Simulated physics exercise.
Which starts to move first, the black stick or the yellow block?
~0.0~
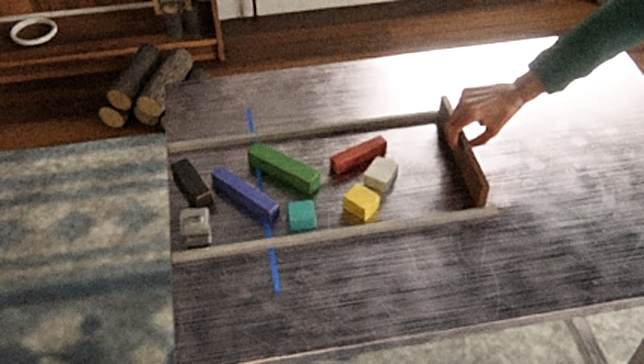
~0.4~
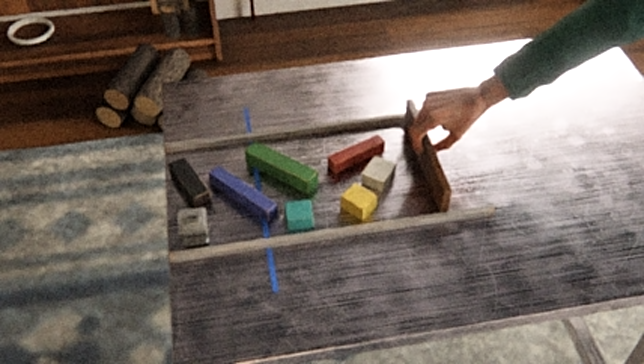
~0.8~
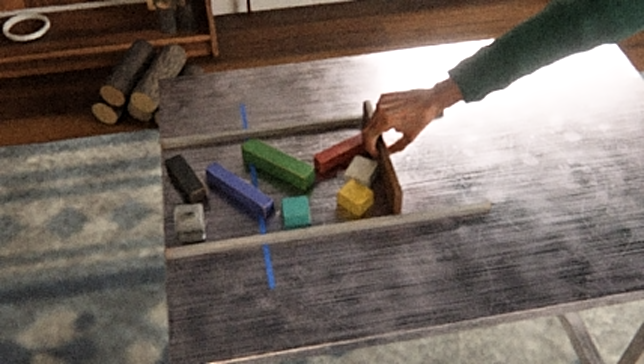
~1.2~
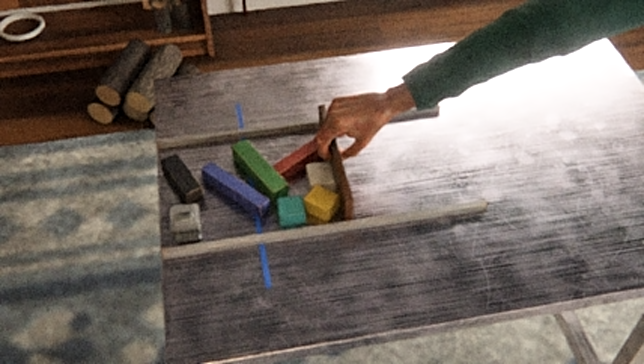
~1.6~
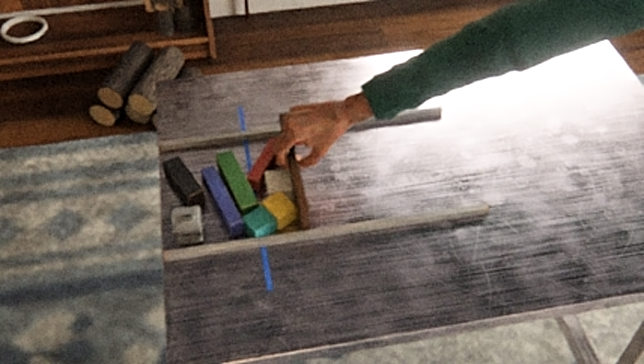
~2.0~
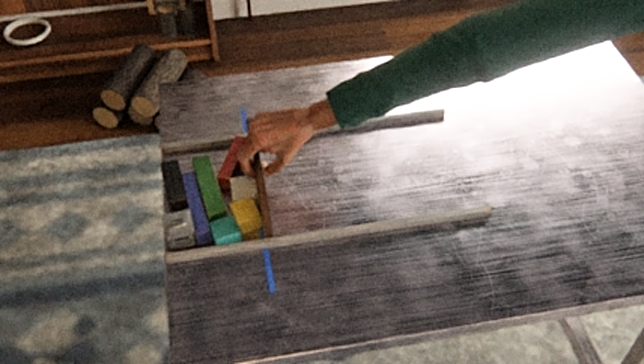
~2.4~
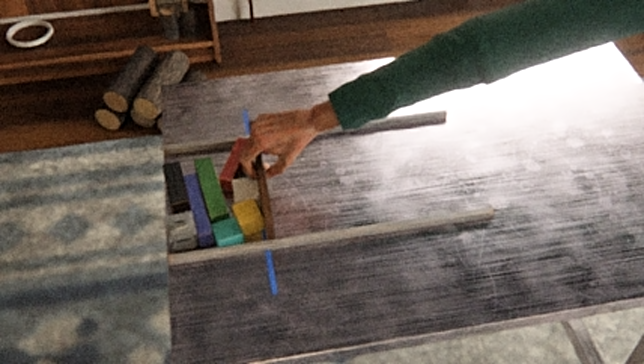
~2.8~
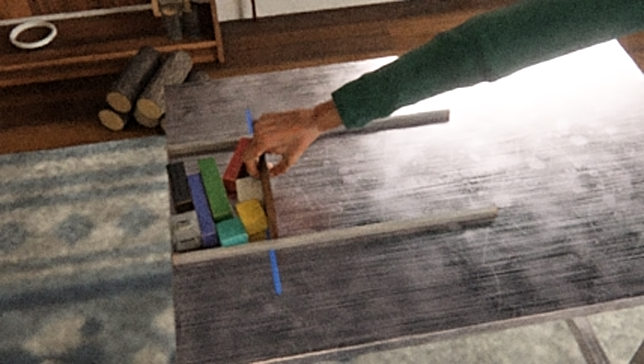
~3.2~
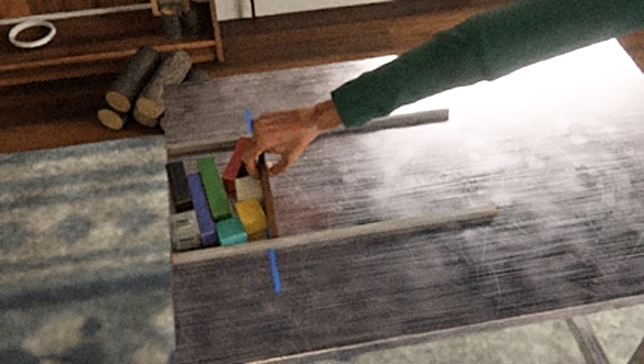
The yellow block starts to move first, pushed left as the board advances, while the black stick shifts only later, when the pieces are packed together.
